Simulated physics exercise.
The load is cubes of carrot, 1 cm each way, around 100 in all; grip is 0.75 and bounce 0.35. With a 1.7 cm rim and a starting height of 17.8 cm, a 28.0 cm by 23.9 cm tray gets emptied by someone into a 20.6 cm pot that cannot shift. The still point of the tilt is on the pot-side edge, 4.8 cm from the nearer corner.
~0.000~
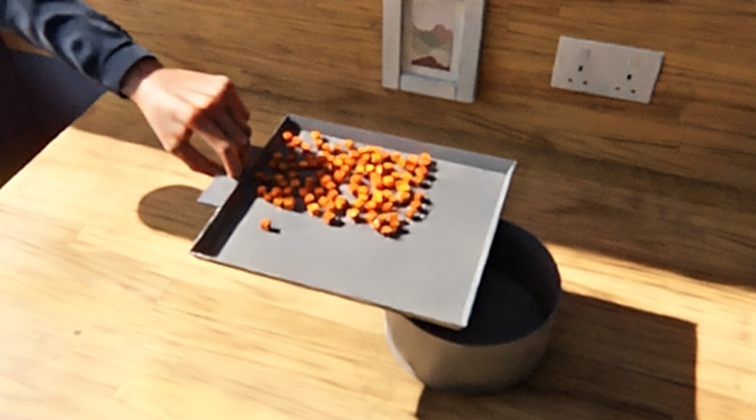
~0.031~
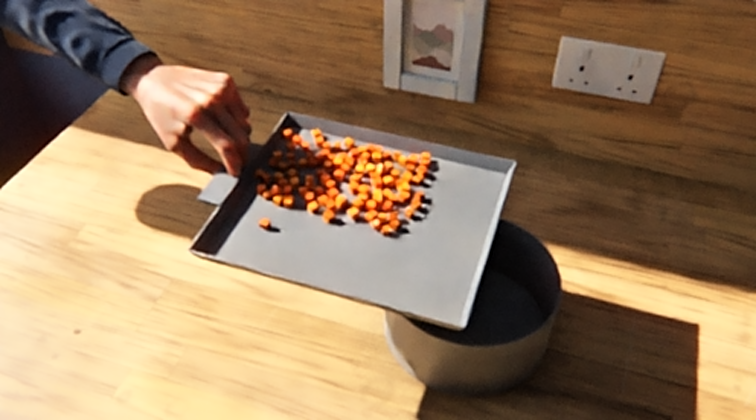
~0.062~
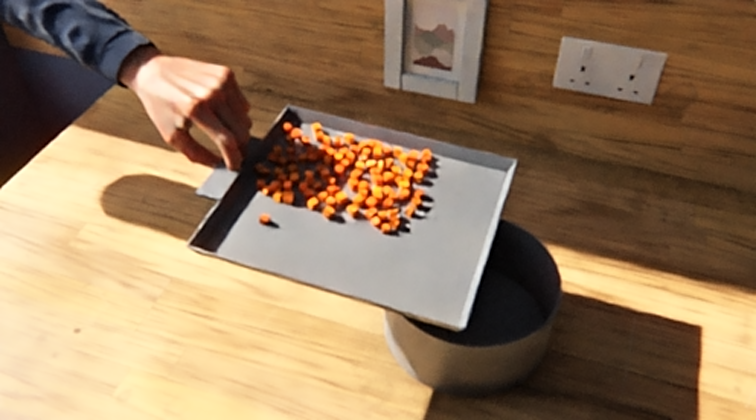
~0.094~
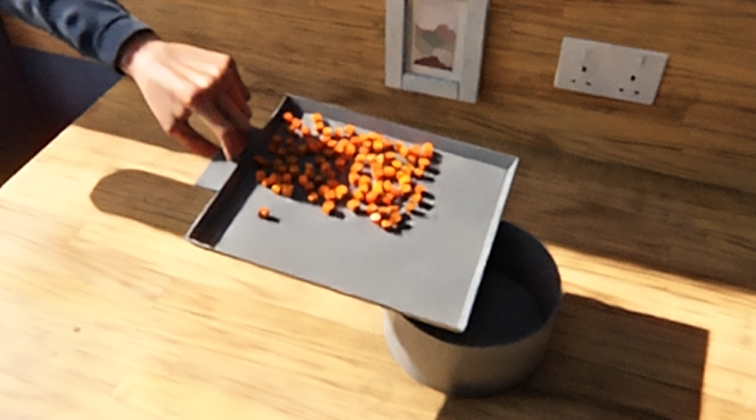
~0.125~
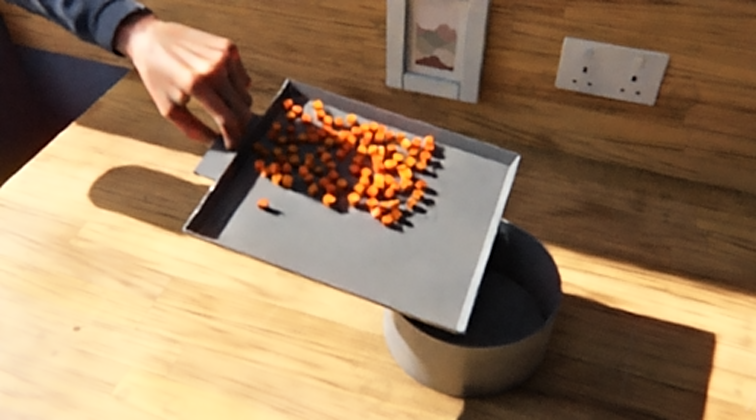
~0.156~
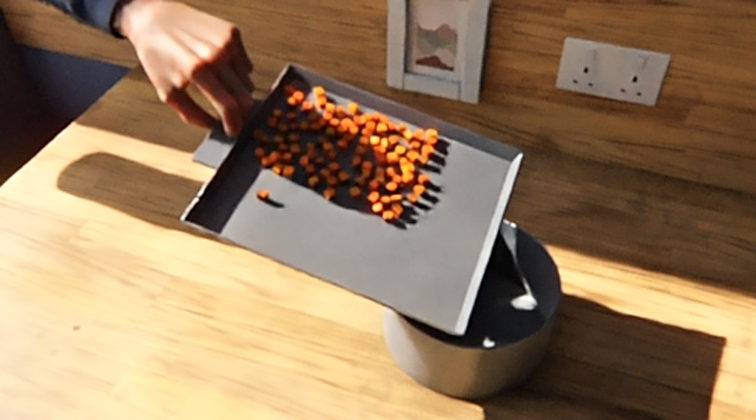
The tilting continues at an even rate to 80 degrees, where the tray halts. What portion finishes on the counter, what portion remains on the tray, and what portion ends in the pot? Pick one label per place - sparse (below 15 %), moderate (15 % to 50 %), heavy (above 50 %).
Counter: Heavy; tray: Sparse; pot: Sparse.
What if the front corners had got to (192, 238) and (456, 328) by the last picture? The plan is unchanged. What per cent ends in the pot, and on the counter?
Pot 0 % / counter 100 %.
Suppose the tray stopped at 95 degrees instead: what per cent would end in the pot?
Near 0 %, then.
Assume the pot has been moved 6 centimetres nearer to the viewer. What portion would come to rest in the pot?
In that case about 25 percent would end up there.
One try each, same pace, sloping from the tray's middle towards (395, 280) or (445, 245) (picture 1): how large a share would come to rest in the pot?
I'd put it at about 0 per cent for the first tilt and about 25 per cent for the second.
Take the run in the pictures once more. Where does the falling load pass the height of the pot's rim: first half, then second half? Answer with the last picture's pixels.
(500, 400) first, (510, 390) later, roughly.
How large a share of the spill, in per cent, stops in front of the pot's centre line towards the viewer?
About 100 percent of the spill.
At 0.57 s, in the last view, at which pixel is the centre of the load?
Near (467, 200).
After 0.40 s, tilt 47 degrees; the tray holds 100 %, the pot 0 %.
Then, at 0.57 s, tilt 70 degrees; the tray holds 100 %, the pot 0 %.
After 0.85 s, tilt 80 degrees; the tray holds 0 %, the pot 0 %.
By 2.1 s all is still; counter 100 %, tray 0 %, pot 0 %.
